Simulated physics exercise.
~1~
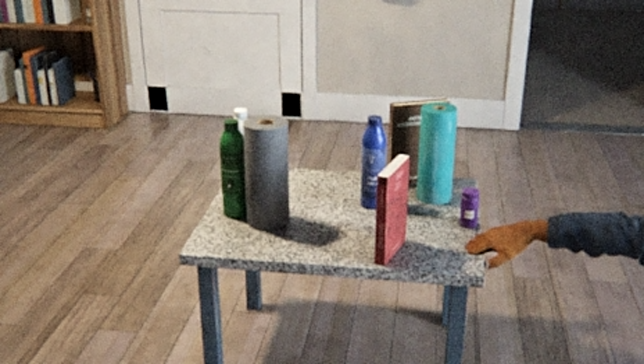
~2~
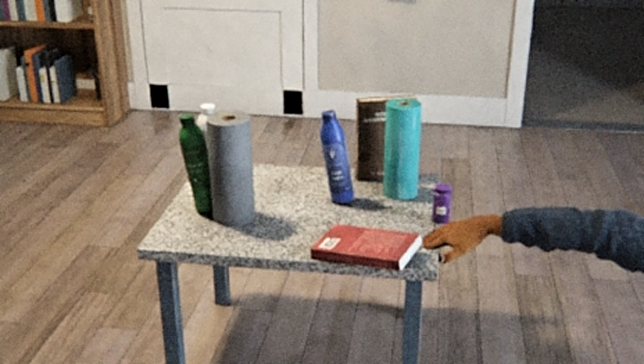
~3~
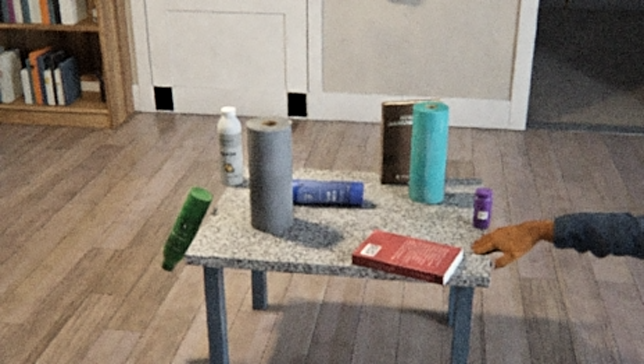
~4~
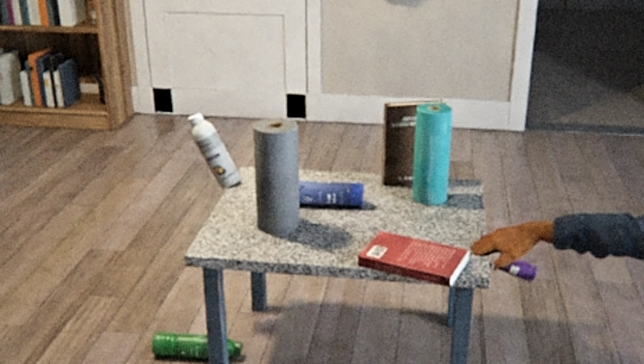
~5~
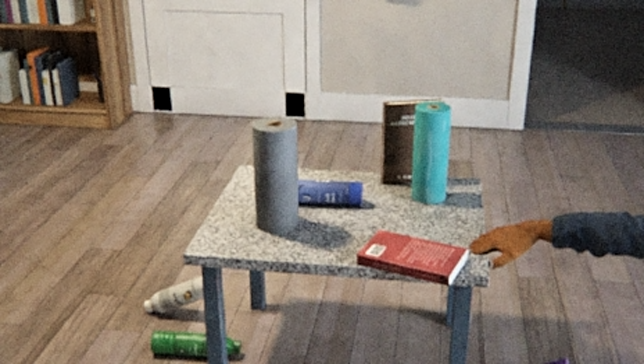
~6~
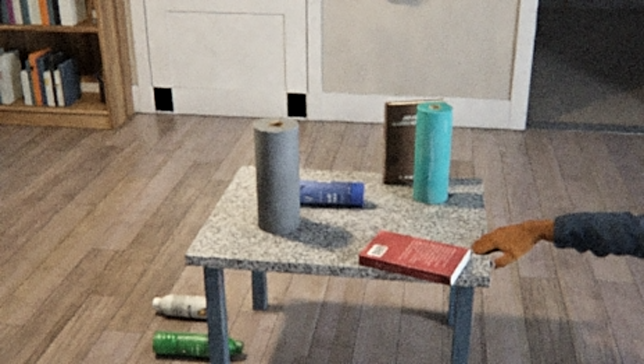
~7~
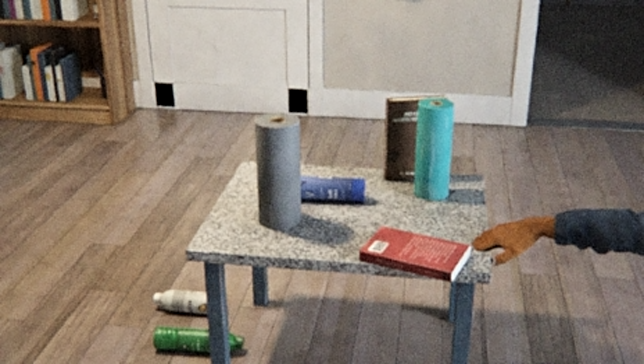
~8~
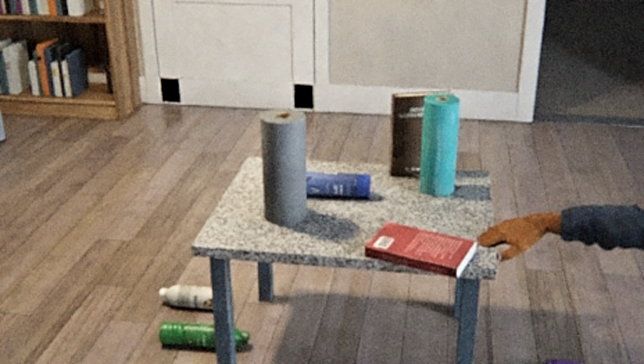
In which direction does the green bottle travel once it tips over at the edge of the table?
It moves down, dropping past the left end of the table and coming to lie on its side on the floor.
A dark-sleeved arm reaches in from the right, its hand at the edge of a speckled table on a wooden floor, seen from slightly above by a gently swaying camera. Green and white bottles and a grey roll stand on the left, a blue bottle and red book near the middle, and a brown book, turquoise roll and purple shaker towards the right. The table shifts left, the red book falls flat, and the green and blue bottles lean. As the table jerks back right, the blue bottle topples and the green bottle goes over the left edge. The white bottle follows, while the shaker drops off the right, leaving both rolls and the brown book standing.
